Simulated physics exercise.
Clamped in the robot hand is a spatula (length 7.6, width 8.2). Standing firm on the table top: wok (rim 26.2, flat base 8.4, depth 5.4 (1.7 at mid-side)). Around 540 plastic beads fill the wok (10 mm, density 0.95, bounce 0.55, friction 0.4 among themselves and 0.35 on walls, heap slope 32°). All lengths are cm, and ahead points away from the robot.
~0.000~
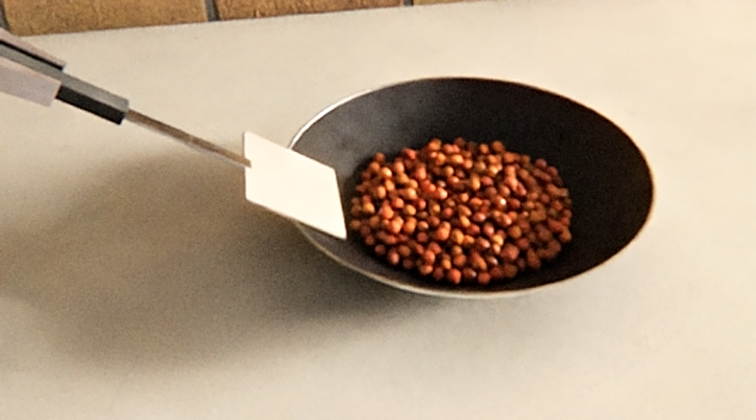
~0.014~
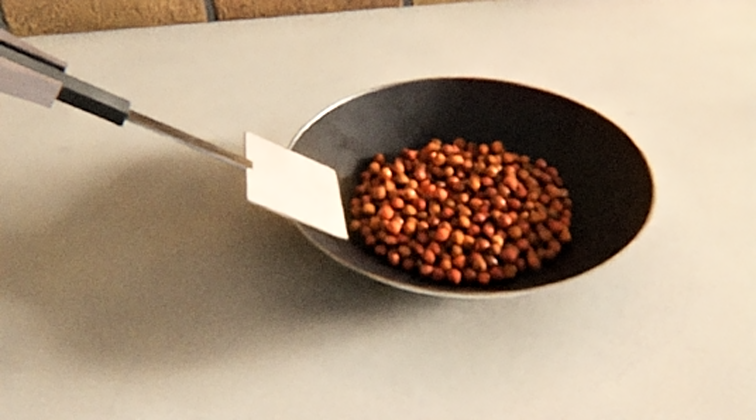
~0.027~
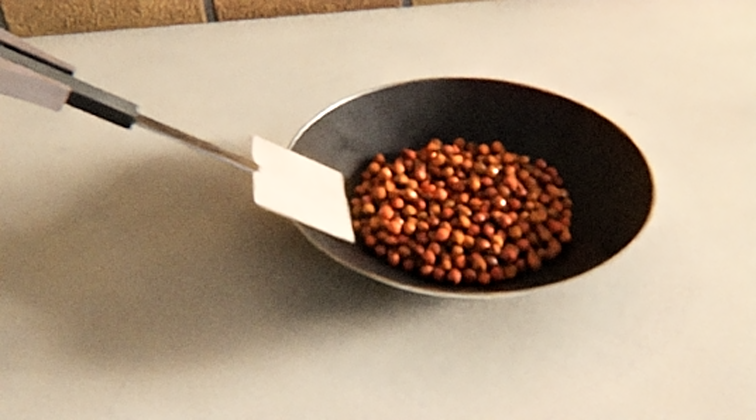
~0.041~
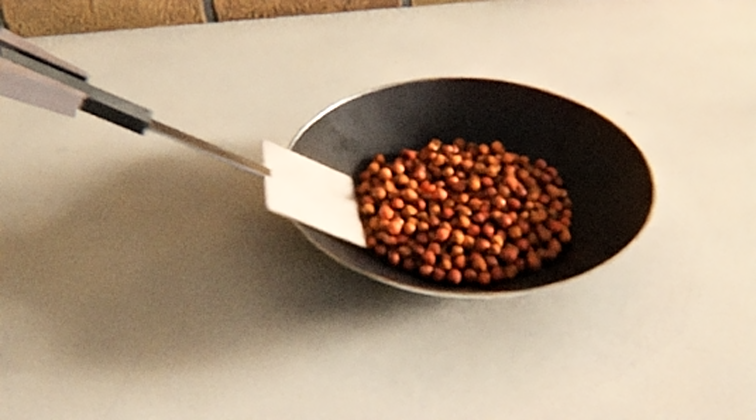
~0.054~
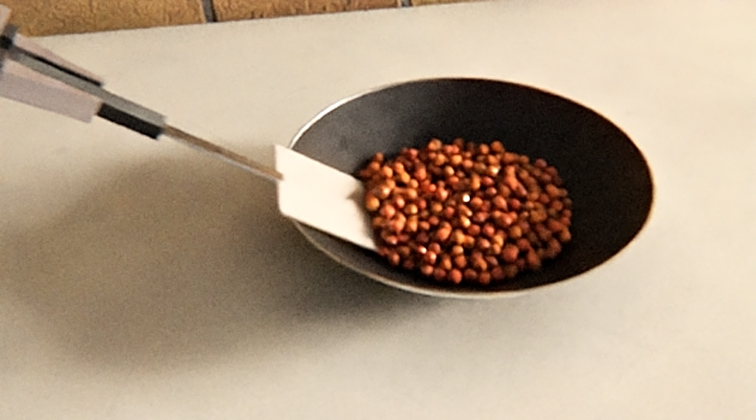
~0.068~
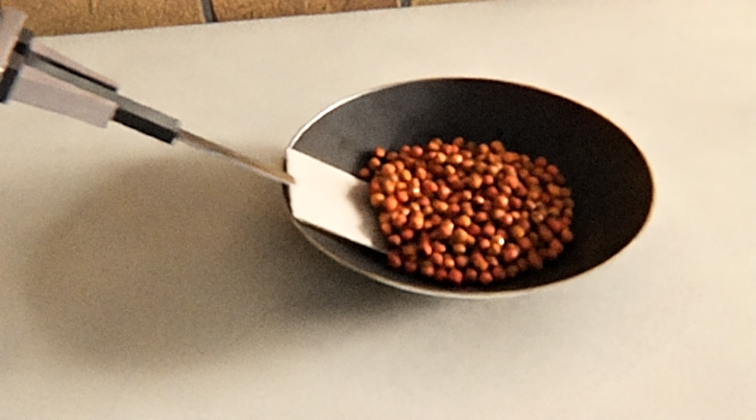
A robot arm reaches in from the upper left, gripping a spatula with a flat white blade, over a pale table top seen from above at an angle, with brown tiles along the back edge. A dark wok right of centre holds a heap of reddish-brown beads. The spatula moves slowly right and slightly down into the wok, its blade nudging the beads at the heap's left edge, while the camera stays still.
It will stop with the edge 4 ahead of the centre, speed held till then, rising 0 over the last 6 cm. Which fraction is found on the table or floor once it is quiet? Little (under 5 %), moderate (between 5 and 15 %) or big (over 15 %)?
On the table or floor the share is little, under 5 %.
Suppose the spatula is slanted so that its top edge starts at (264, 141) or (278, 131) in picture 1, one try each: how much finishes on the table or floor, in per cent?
About 0 and 0 per cent.
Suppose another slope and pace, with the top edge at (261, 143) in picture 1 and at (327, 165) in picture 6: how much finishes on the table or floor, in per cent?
Some 5 per cent.
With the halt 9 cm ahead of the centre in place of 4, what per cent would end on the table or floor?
In that case some 25 per cent.
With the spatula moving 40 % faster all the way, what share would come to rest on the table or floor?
In that case some 0 per cent.
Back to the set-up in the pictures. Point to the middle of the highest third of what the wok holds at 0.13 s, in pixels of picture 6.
Around (494, 189).
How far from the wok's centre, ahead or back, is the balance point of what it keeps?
Roughly 5.0 cm ahead.
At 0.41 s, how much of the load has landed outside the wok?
About 0 per cent.
After 0.13 s, sloping 34°, highest piece 4 above the table; 542 in the wok.
After 0.18 s, sloping 34°, highest piece 5 above the table; 542 in the wok.
After 0.41 s, sloping 34°, highest piece 6 above the table; 537 in the wok, 3 on the table or floor, 2 on the blade or in flight.
After 1.46 s, sloping 34°, highest piece 6 above the table; 537 in the wok, 5 on the table or floor.
At rest, 537 in the wok, 5 on the table or floor. That is 1 % on the table or floor.
